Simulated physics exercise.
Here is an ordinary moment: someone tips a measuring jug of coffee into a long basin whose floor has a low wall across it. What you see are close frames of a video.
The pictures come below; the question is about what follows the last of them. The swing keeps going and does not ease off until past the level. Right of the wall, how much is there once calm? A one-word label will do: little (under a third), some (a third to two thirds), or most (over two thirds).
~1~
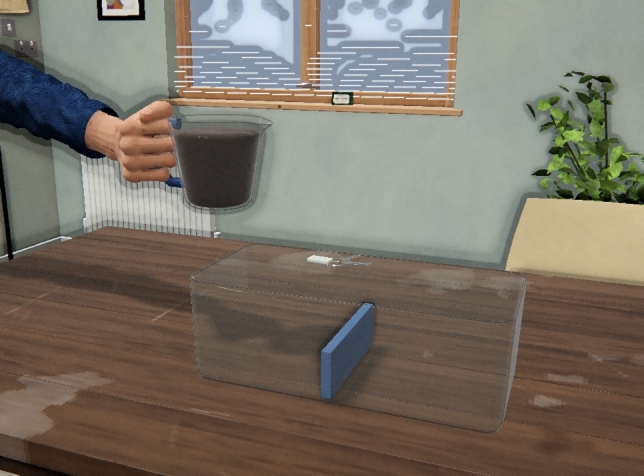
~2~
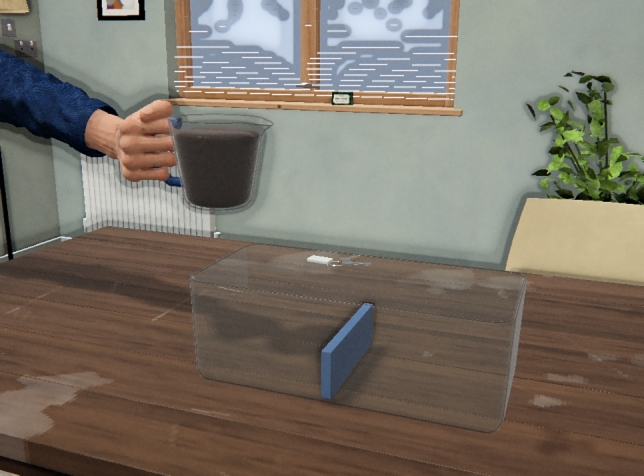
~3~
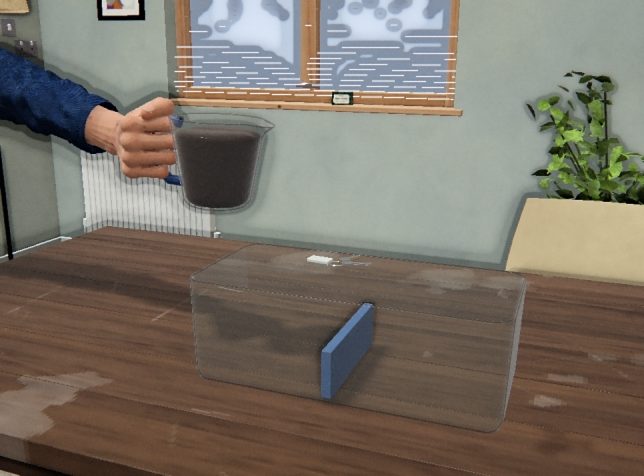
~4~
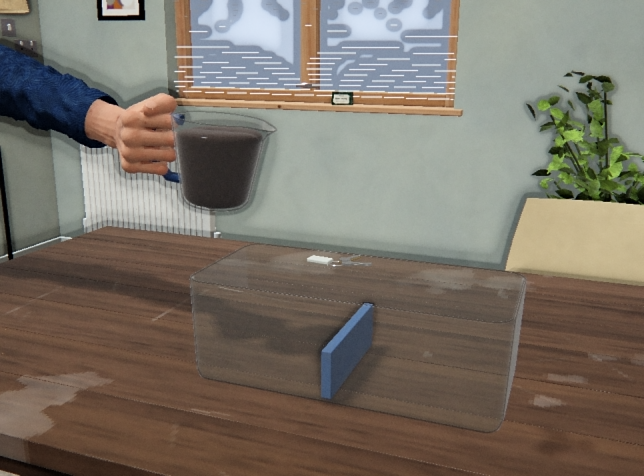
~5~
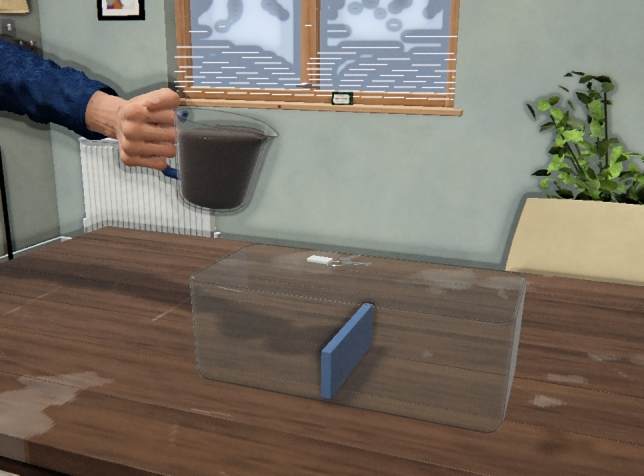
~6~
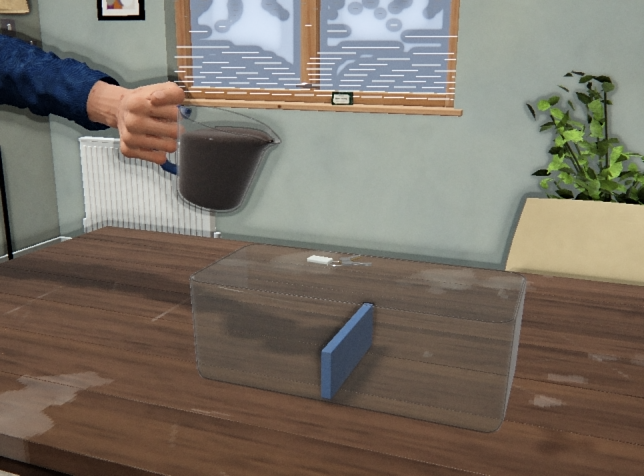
Little.
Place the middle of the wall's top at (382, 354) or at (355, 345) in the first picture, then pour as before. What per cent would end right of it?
10 % then 5 %.
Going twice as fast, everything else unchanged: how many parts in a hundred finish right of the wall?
Share on the right: Some 5 percent.
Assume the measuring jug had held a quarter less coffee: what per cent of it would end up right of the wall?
Near 5 %.
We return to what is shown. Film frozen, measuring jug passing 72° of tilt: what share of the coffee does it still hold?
Roughly 60 %.
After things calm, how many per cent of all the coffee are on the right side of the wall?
Near 5 in a hundred.
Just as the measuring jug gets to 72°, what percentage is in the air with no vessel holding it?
Airborne fraction: Approx. 20 %.
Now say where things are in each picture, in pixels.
In the first picture, it leans 0°; its right rim is at (272, 123); the coffee meets the walls at (183, 130) and (259, 134); the long basin's rim runs from (221, 261) to (520, 299); the wall's top is at (350, 327).
In the second picture, it leans 1°; its right rim is at (272, 124); the coffee meets the walls at (183, 130) and (260, 134).
In the third picture, it leans 3°; its right rim is at (274, 126); the coffee meets the walls at (184, 129) and (260, 135).
In the fourth picture, it leans 6°; its right rim is at (276, 130); the coffee meets the walls at (186, 129) and (263, 135).
In the fifth picture, it leans 10°; its right rim is at (278, 135); the coffee meets the walls at (187, 131) and (266, 136).
In the sixth picture, it leans 16°; its right rim is at (280, 142); the coffee meets the walls at (190, 132) and (273, 139).
A moment on, the measuring jug is tipped part way and 61 per cent is still to pour, 18 is left of the wall and 0 right of it.
Next, the measuring jug is tipped right over and 8 per cent is still to pour, 81 is left of the wall and 0 right of it.
Then the measuring jug is tipped right over and 0 per cent is still to pour, 95 is left of the wall and 3 right of it.
Later the measuring jug is tipped right over and 0 per cent is still to pour, 95 is left of the wall and 3 right of it.
At rest 95 per cent lies left of the wall, 3 right of it and 2 outside.
